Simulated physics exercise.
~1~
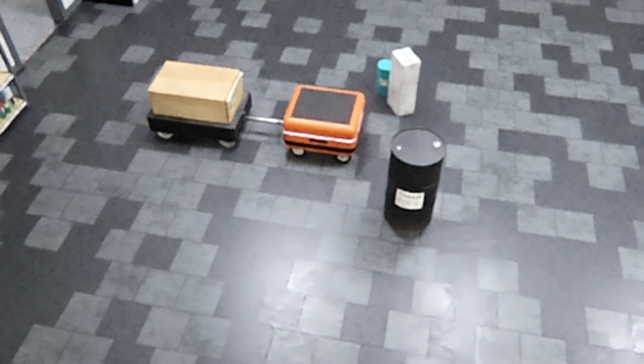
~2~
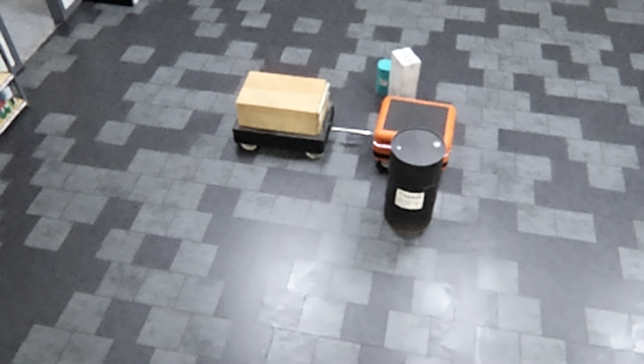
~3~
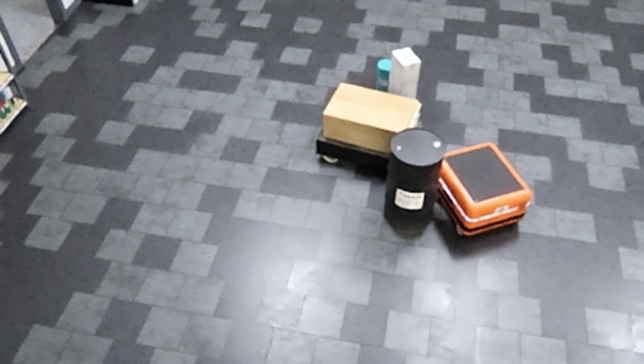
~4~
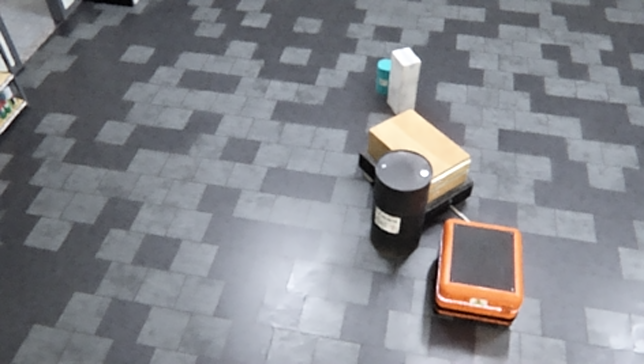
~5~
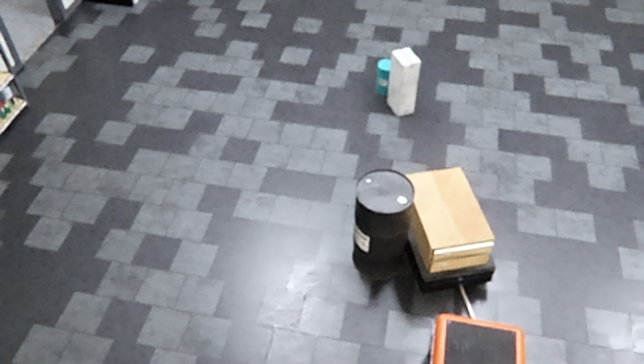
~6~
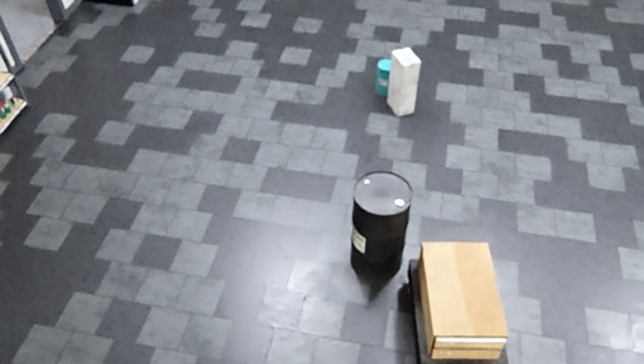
An orange robot tug towing a cart with a cardboard-coloured box drives right, then turns down past a black drum, and the cart pushes the drum slightly left and down; the tug leaves view, while the drum stays upright and the white box and turquoise canister remain in place.
